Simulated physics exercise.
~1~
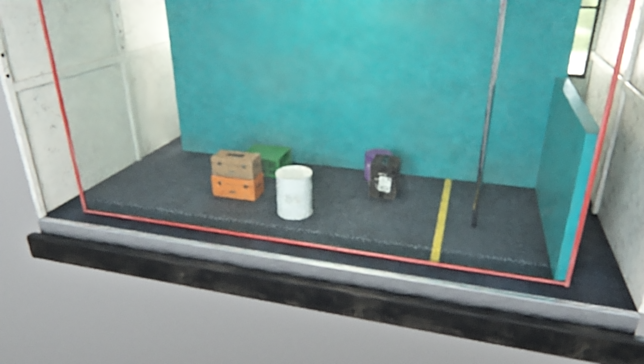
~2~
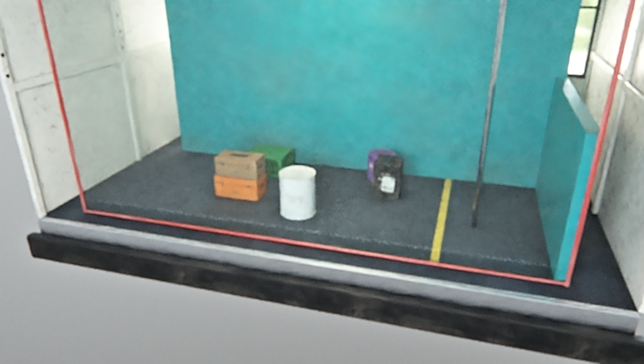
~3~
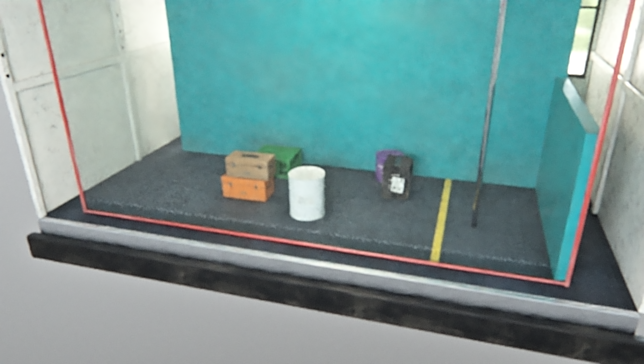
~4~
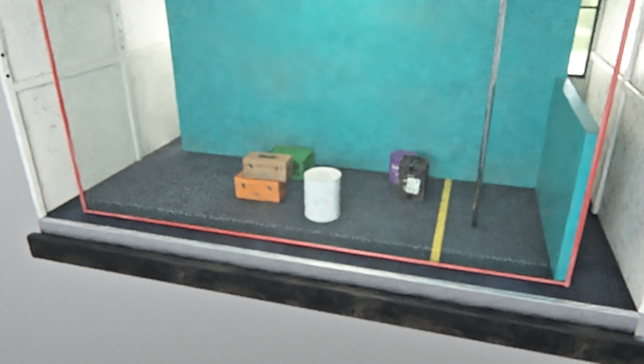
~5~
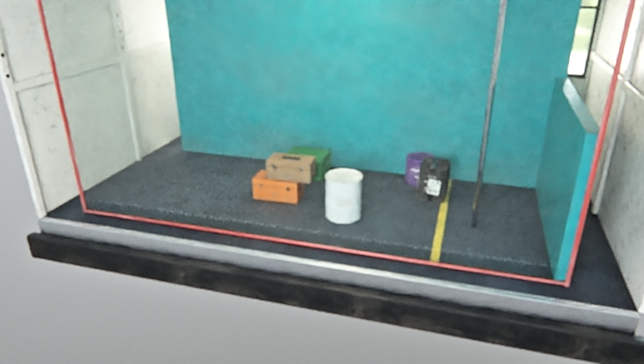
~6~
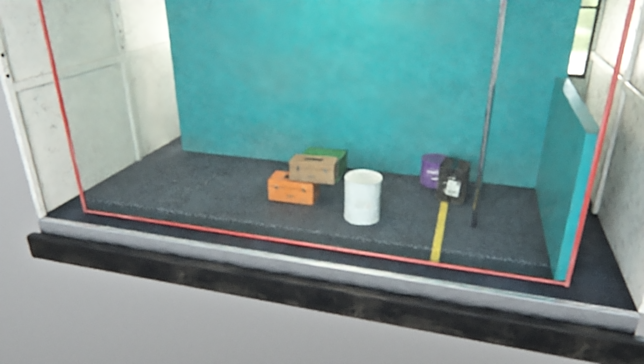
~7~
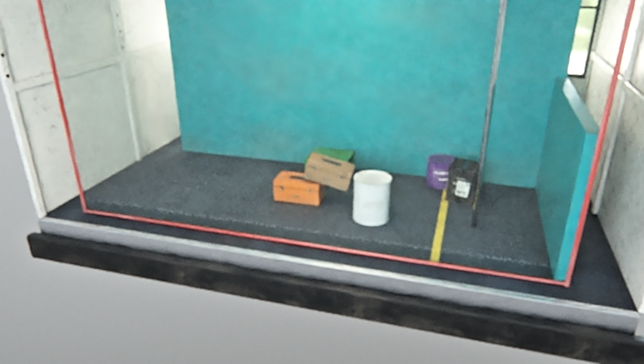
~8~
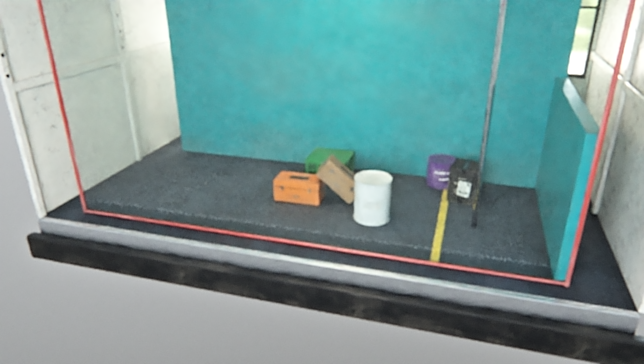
A bay with a dark floor, a teal back wall and an upright pole at the right is seen from above at a slight tilt, with a yellow line across the floor. A brown toolbox rests on an orange one at the left, beside a green crate and a white drum, while a purple bucket and a black pack stand nearer the line. Everything slides right, the orange box lagging beneath the brown one. The black pack crosses the line and stops near the pole. The brown toolbox tips off and leans between the orange box and the drum, short of the line.
